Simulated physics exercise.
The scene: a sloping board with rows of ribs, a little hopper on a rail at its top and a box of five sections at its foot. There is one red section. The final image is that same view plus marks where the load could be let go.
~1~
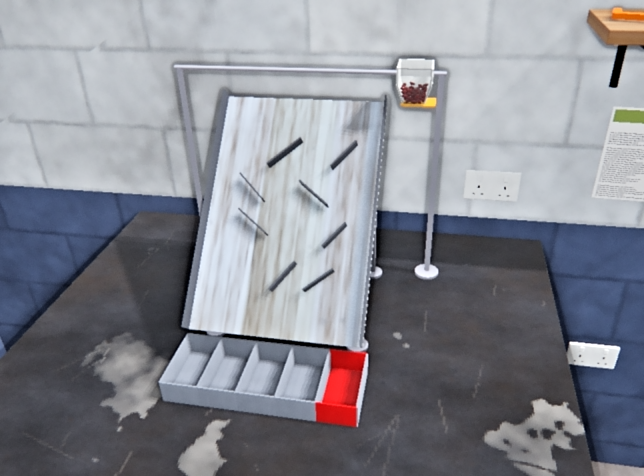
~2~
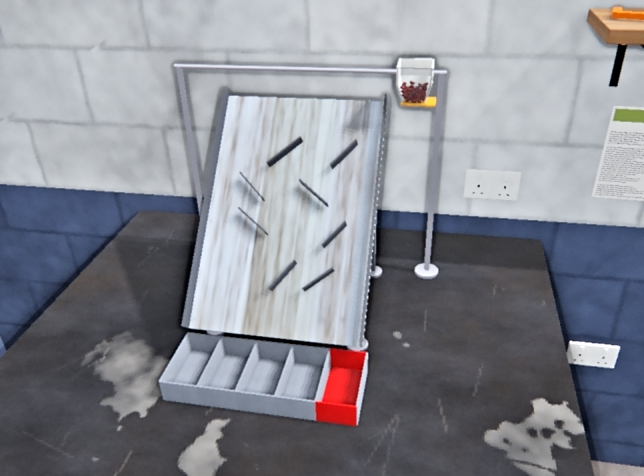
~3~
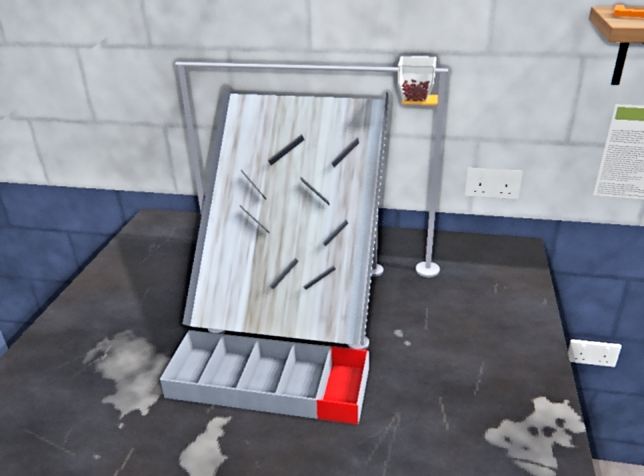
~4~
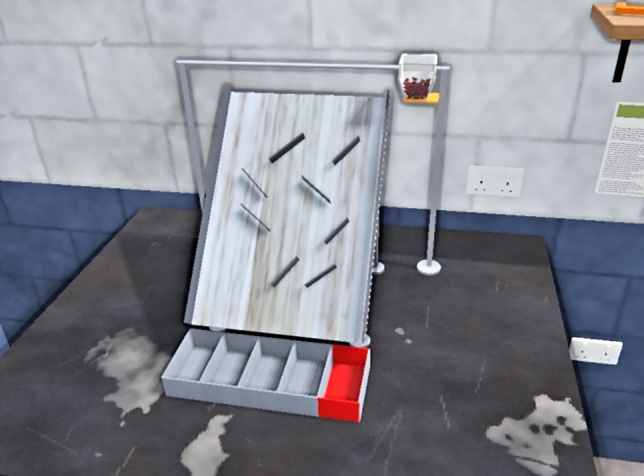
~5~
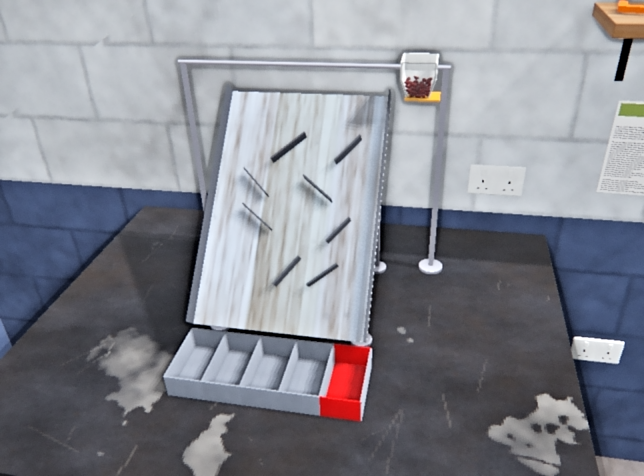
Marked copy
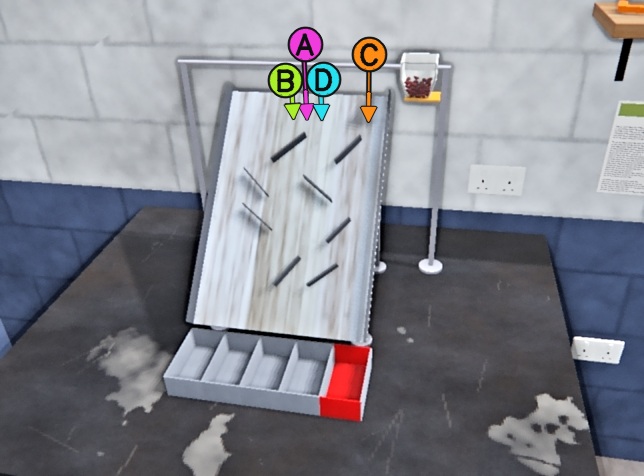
In this clip, a small hopper of dark red beans sits on a rail above a sloping board with angled ribs and a five-section box with one red section at the right; nothing moves apart from a very slight shift in the view.
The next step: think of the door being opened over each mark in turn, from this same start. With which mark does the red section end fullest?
C is best.
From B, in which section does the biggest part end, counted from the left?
The second from the left.
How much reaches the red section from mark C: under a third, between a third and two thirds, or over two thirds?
Mark C gives between a third and two thirds.
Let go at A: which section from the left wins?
It is the second one.
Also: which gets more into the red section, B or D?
D it is.
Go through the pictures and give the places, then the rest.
The first picture shows hopper at (415, 96), kidney beans, door shut.
The second picture shows ribs (266, 163) to (301, 136), (330, 165) to (356, 139), (240, 172) to (262, 197).
The third picture shows ribs (301, 177) to (328, 201), (239, 205) to (266, 230), (323, 243) to (347, 220).
The fourth picture shows ribs (271, 285) to (297, 256), (304, 285) to (335, 264).
The fifth picture shows red section at (340, 407), number 5 of 5 from the left.
On the marked copy, mark A meets the board at (306, 114); mark B meets the board at (293, 113); mark C meets the board at (368, 116); mark D meets the board at (321, 114).
Choosing A, a small part in the red section, most in other sections, a small part held on the board.
Choosing B, a stray few in the red section, nearly all in other sections.
Choosing C, about half in the red section, about a third in other sections, a small part held on the board, a small part outside the box.
Choosing D, about a quarter in the red section, about two thirds in other sections, a stray few outside the box.
